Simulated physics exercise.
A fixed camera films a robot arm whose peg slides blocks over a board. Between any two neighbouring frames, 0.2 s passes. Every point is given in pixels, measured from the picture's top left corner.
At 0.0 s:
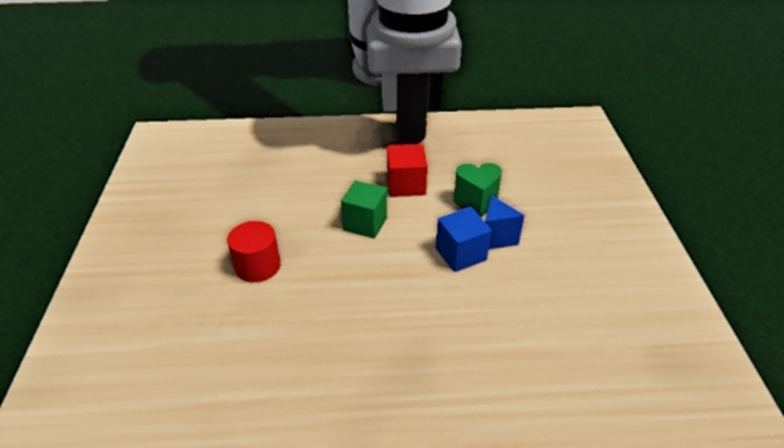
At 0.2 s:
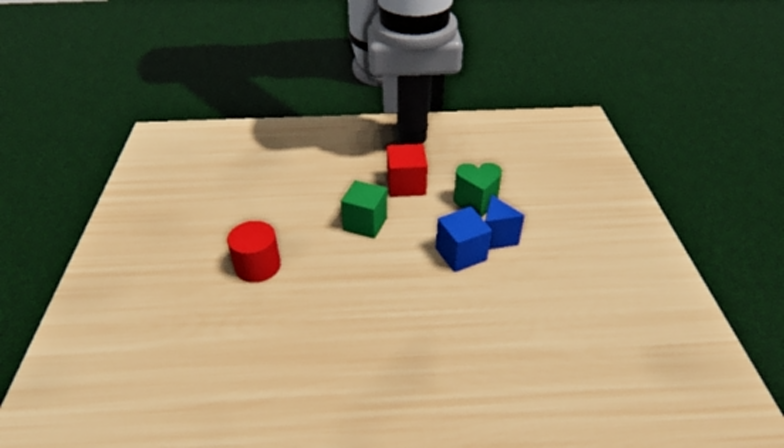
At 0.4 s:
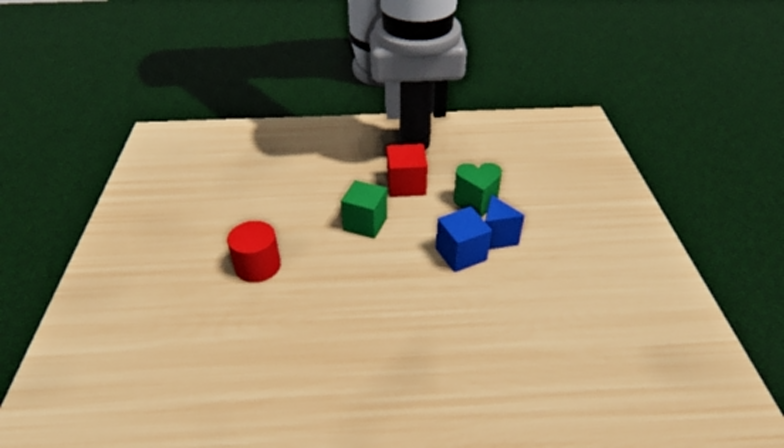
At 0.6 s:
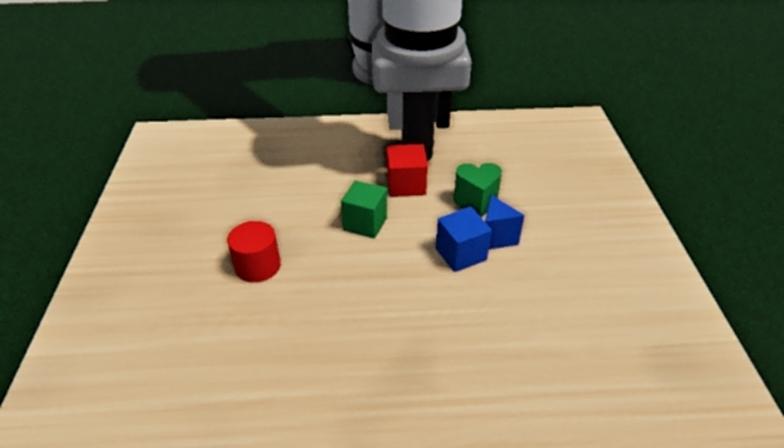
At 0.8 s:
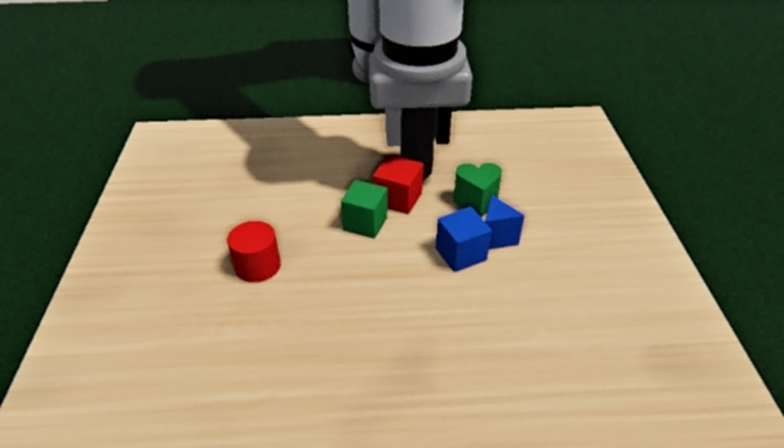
A robot arm's black peg moves slightly forward over a wooden table and nudges the red cube a short way toward the green cube, while the red cylinder, green heart, blue cube and blue triangle stay still.
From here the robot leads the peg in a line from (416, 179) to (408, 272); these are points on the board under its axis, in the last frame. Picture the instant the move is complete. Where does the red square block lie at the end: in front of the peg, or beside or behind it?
Final position: To the side or behind.
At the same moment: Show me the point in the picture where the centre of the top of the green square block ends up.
Its top middle is near (329, 210).
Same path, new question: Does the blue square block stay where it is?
Yes.
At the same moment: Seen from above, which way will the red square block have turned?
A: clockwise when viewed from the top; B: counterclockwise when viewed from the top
My answer is option A.
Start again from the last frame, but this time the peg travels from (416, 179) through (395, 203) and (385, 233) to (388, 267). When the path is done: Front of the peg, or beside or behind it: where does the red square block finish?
Lost on the way.
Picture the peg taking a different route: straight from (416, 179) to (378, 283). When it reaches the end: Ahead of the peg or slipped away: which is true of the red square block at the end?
Final position: To the side or behind.
What follows on the original path. One third of the way, peg (414, 200); green square block (347, 204), turned 35° clockwise; red square block (386, 195), turned 30° clockwise.
Two thirds of the way, peg (411, 230); green square block (331, 209), turned 65° clockwise; red square block (372, 216), turned 65° clockwise.
At the end, peg (408, 264); green square block (329, 210), turned 70° clockwise; red square block (369, 218), turned 70° clockwise; blue square block unmoved.
